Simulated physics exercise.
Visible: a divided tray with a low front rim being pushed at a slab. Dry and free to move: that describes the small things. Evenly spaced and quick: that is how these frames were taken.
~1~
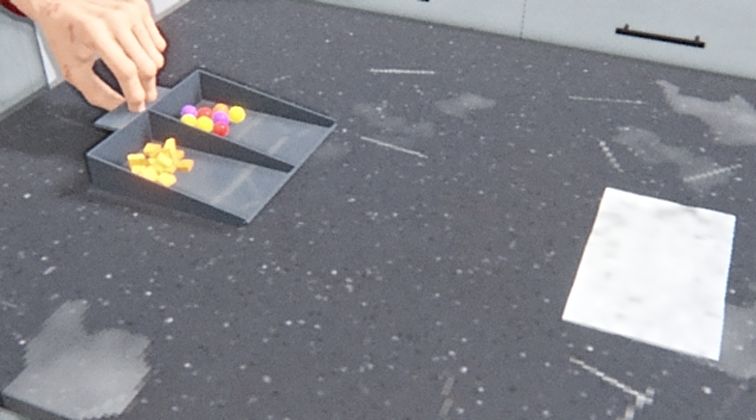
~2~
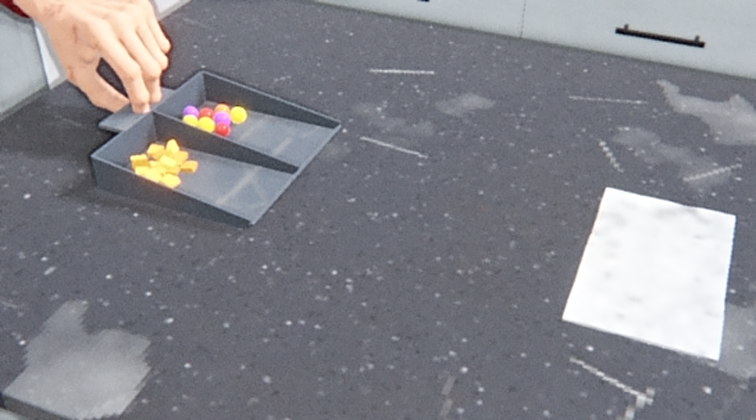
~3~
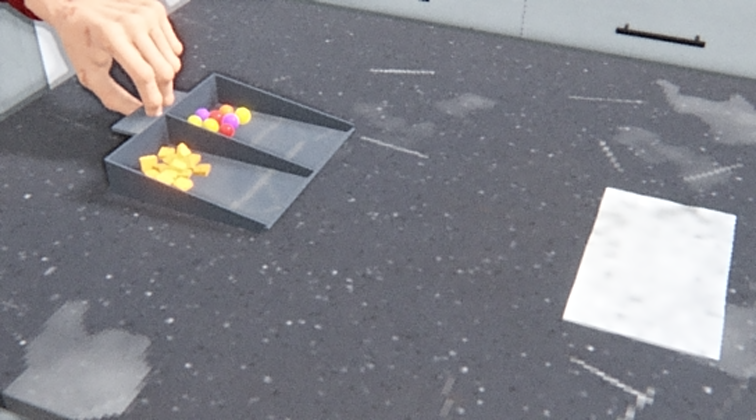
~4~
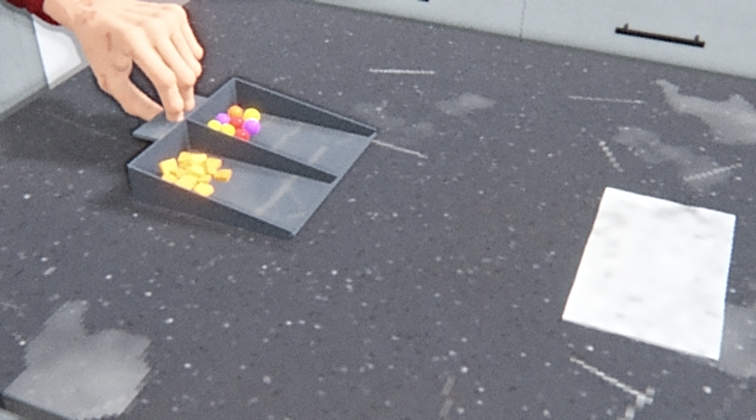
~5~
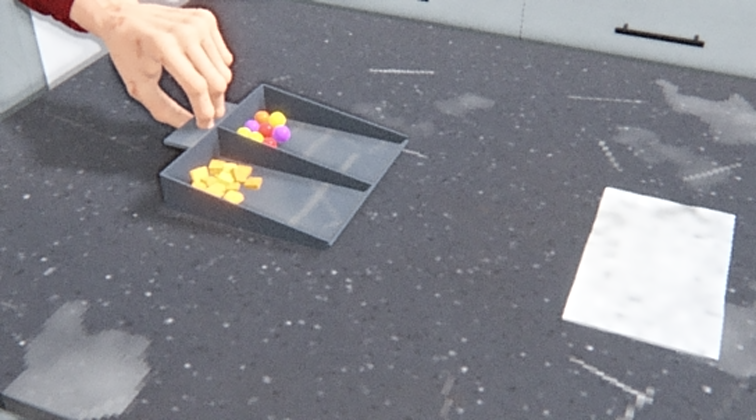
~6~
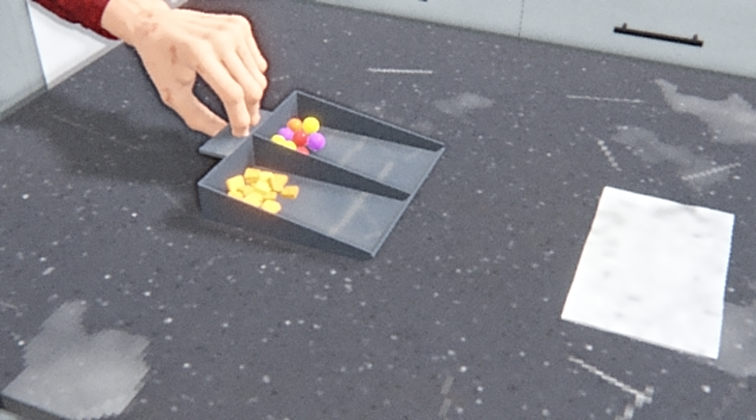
A hand slides a divided gray tray of small colorful pieces rightward across a dark speckled counter.
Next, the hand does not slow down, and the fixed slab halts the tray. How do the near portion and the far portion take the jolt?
Near portion: Keeps everything; far portion: Loses part of its load.
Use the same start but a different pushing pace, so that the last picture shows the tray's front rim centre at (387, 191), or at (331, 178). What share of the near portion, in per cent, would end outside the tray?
About 0 %, then about 0 %.
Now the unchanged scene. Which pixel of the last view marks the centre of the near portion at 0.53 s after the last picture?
Its centre lies roughly at (512, 258).
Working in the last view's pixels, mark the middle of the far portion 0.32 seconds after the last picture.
Near (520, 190).
Then, 0.11 s later than the last frame, tray still sliding, front rim near (497, 218); near portion all inside; far portion all inside.
Then, 0.32 s later than the last frame, tray stopped at the slab; near portion all inside, moved towards the front rim; far portion all inside, moved towards the front rim.
Then, 0.53 s later than the last frame, tray stopped at the slab; near portion all inside, moved towards the front rim; far portion roughly a third out of the tray.
When it is over, tray stopped at the slab; near portion all inside, moved towards the front rim; far portion roughly a third out of the tray.
